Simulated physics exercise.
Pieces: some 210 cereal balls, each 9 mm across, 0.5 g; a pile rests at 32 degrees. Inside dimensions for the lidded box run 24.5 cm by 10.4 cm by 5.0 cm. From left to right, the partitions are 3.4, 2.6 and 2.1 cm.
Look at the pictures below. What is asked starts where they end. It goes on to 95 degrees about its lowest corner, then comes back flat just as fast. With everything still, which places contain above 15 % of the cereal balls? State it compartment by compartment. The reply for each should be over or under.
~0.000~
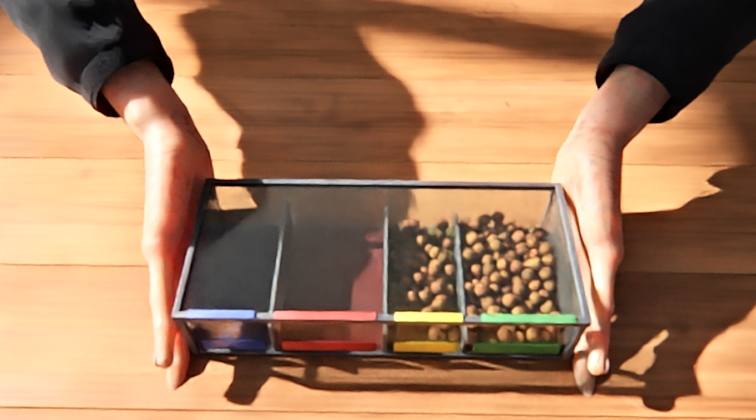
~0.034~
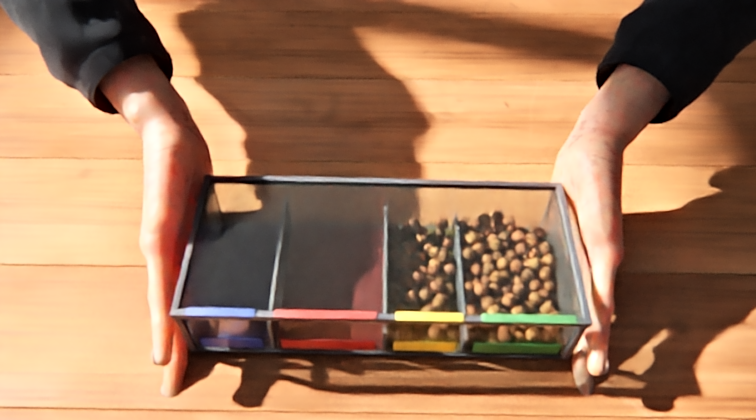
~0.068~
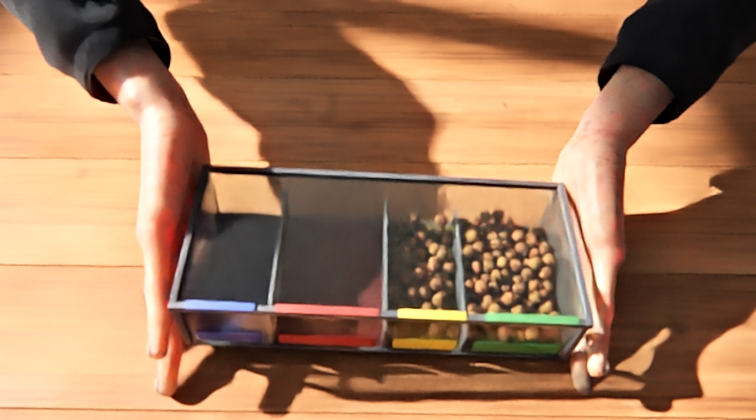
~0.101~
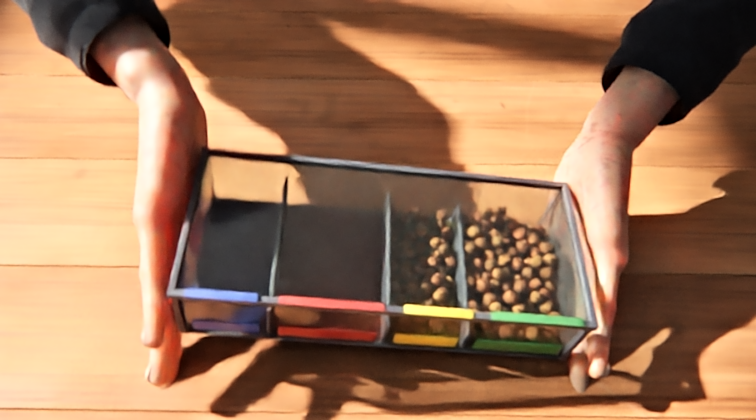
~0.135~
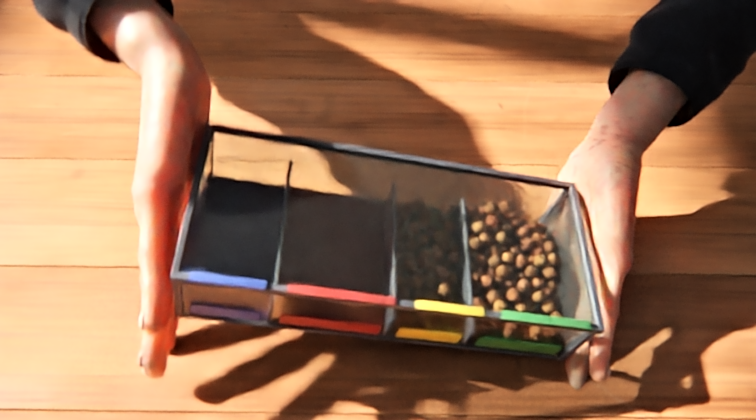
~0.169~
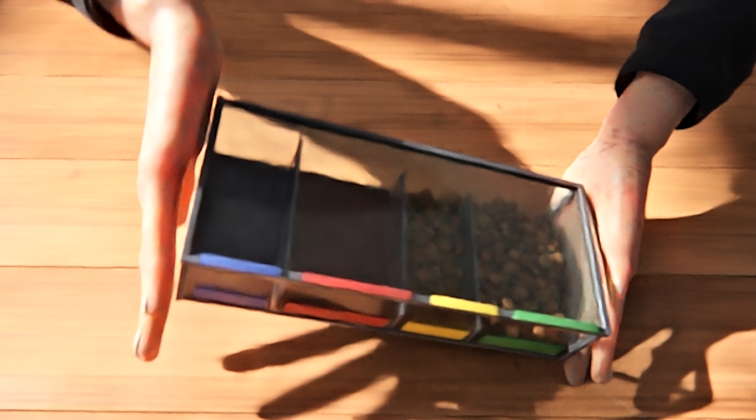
For red compartment it is under, for blue compartment it is under, for green compartment it is over, for yellow compartment it is under.
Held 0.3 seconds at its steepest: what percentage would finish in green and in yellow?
Then: Green 95; yellow 5.
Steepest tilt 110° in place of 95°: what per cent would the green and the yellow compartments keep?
Green 100 %, yellow 0 %.
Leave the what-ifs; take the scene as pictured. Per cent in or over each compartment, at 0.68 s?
Shares - red: 0; blue: 0; green: 80; yellow: 20.
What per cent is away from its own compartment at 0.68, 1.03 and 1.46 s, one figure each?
I'd put the three at close to 5, 25 and 25.
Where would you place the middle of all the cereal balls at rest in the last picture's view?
Centre at rest, approx.: (512, 293) px.
Then, at 0.68 s, tilt 95 degrees; green 80 %, yellow 20 %.
After 1.03 s, tilt 40 degrees; green 100 %.
Then, at 1.46 s, tilt 0 degrees; green 100 %.
At rest (1.8 s), red 0 %, blue 0 %, green 100 %, yellow 0 %.
